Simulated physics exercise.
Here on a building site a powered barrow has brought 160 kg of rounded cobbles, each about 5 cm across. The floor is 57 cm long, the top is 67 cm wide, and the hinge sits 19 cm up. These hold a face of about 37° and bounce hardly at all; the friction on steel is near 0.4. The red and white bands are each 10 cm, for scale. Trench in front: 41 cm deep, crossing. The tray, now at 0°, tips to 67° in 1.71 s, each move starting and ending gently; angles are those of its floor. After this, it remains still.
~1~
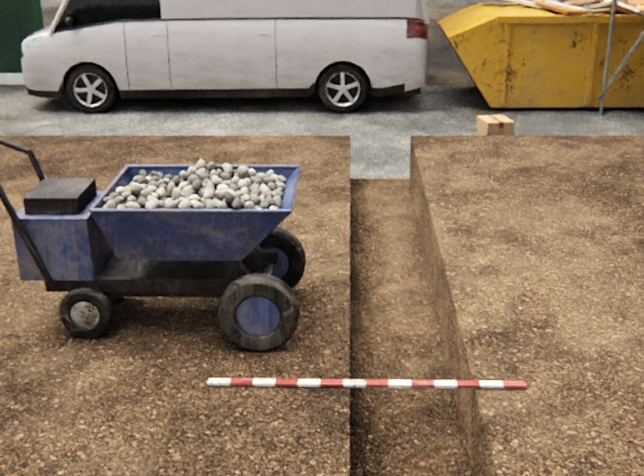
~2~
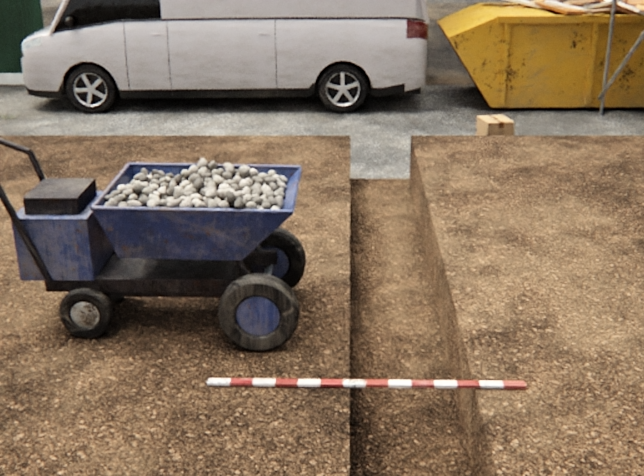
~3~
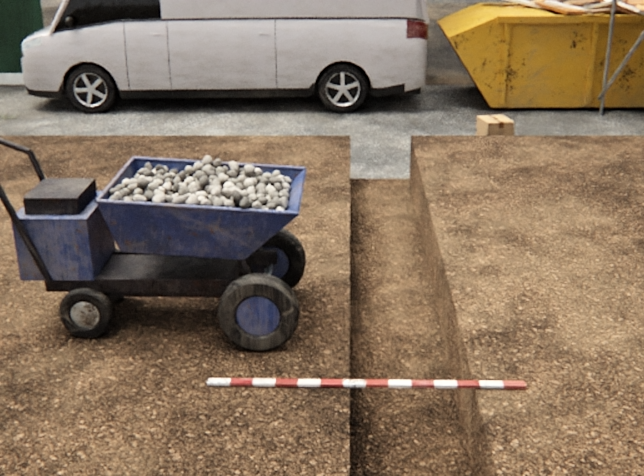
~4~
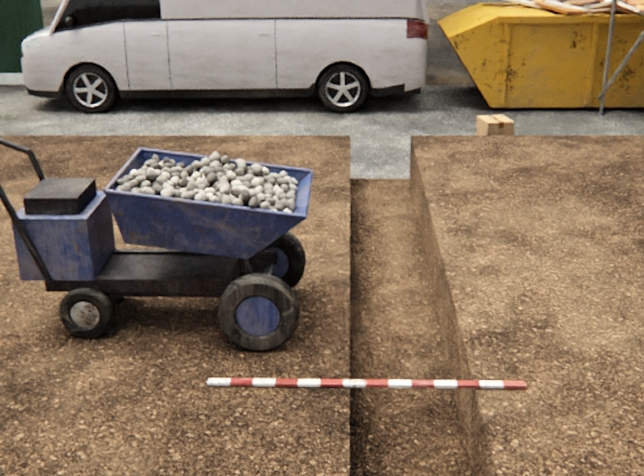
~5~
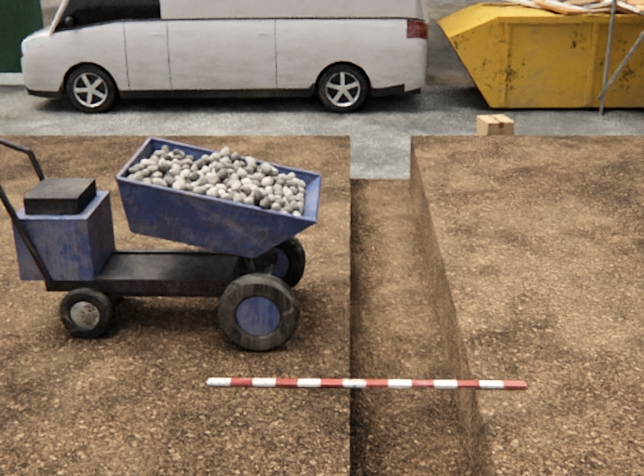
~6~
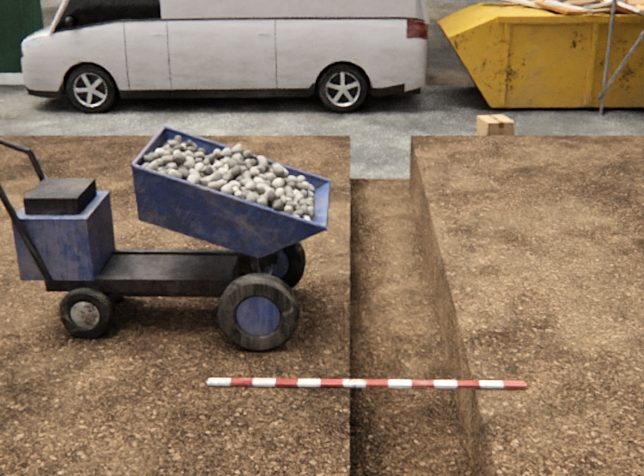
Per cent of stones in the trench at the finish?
About 99 %.
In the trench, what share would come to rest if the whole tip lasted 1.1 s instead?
It would be near 95 percent.
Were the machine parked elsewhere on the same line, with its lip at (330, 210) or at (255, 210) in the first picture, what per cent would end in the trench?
Some 70 and some 100 per cent, in that order.
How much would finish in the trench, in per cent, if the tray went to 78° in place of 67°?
Then roughly 100 percent.
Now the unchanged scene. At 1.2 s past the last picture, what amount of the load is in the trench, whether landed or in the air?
Some 60 per cent.
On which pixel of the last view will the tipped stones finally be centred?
Centre estimate: Around (418, 378).
Then, 0.7 s after the last picture the floor is at 56°, 99 % in the tray, 1 % in the trench; the foremost stones are at (382, 255).
Then, 1.2 s after the last picture the floor is at 67°, 41 % in the tray, 58 % in the trench, 1 % past the trench; the foremost stones are at (465, 311).
Then, 1.6 s after the last picture the floor is at 67°, 17 % in the tray, 83 % in the trench, 1 % past the trench; the foremost stones are at (505, 330).
Then, 3.5 s after the last picture the floor is at 67°, 0 % in the tray, 99 % in the trench, 1 % past the trench; the foremost stones are at (521, 332).
